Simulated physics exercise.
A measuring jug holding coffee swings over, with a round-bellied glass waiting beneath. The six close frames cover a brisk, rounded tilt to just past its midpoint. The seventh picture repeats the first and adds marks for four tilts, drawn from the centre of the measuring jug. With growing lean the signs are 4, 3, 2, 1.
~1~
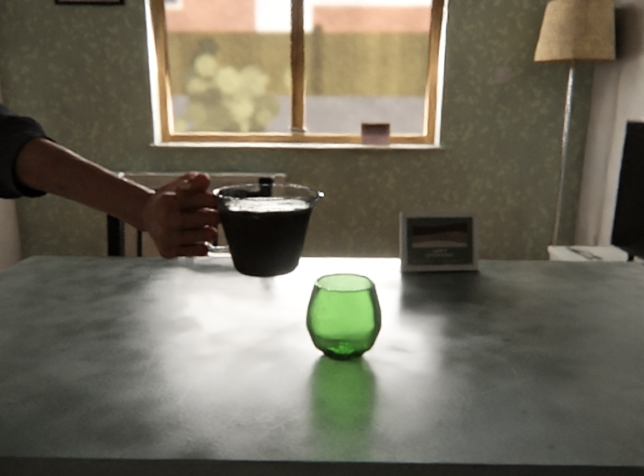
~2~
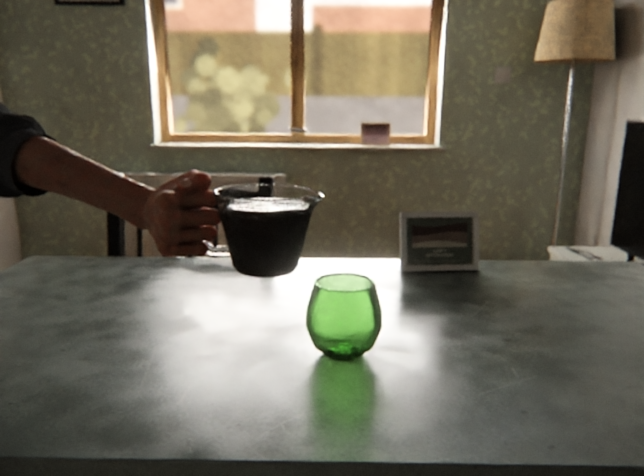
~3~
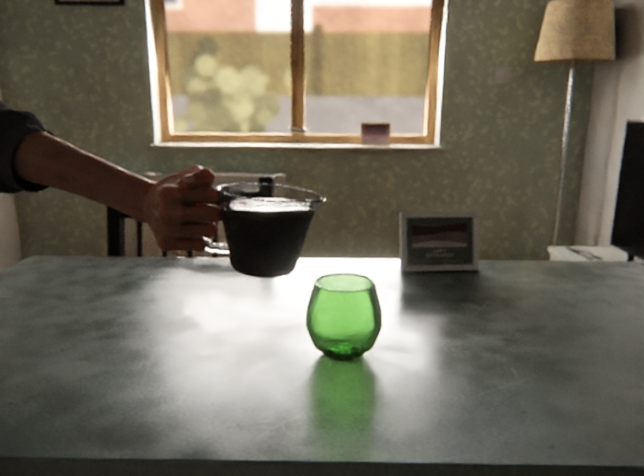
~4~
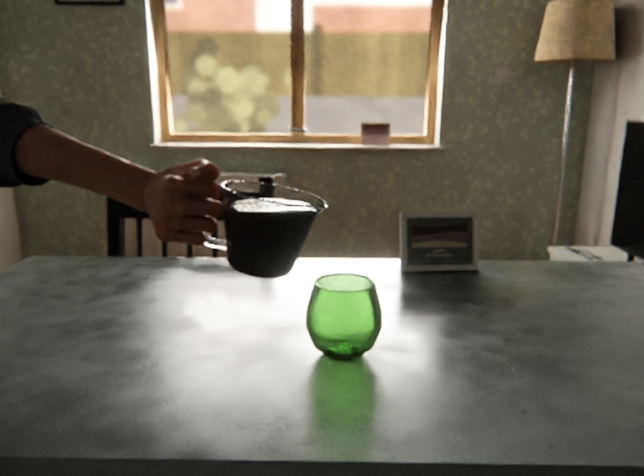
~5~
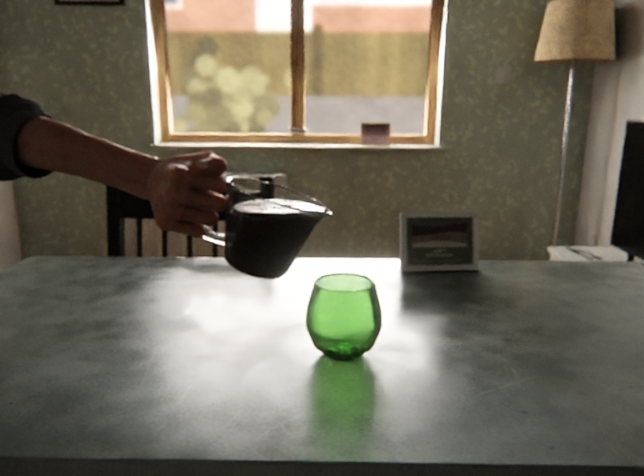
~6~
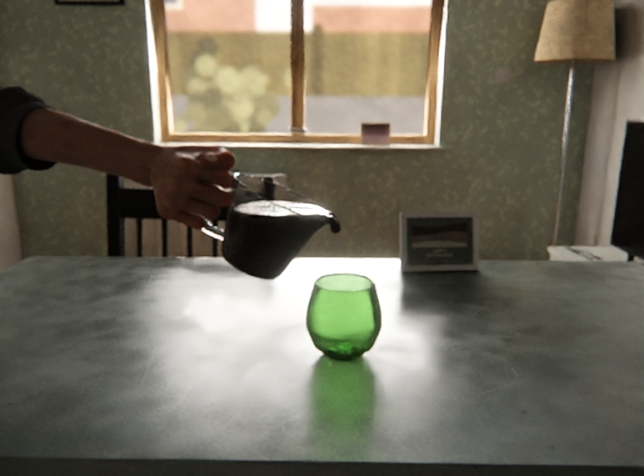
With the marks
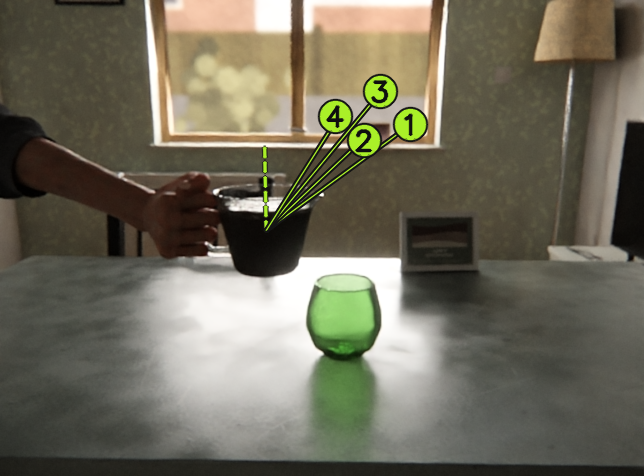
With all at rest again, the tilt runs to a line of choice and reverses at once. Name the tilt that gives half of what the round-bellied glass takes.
Use mark 2.
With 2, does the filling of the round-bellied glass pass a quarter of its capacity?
Yes, it does.
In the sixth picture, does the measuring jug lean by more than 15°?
Yes, it does.
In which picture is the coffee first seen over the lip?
Picture 6.
On the marked copy, 1 at (396, 134); 2 at (350, 150); 3 at (369, 105); 4 at (328, 132).
Choosing 1, the round-bellied glass ends with about 59 % of what it can hold; 4 % of the coffee is spilt.
Choosing 2, the round-bellied glass ends with about 50 % of what it can hold.
Choosing 3, the round-bellied glass ends with about 36 % of what it can hold.
Choosing 4, the round-bellied glass ends with about 24 % of what it can hold.
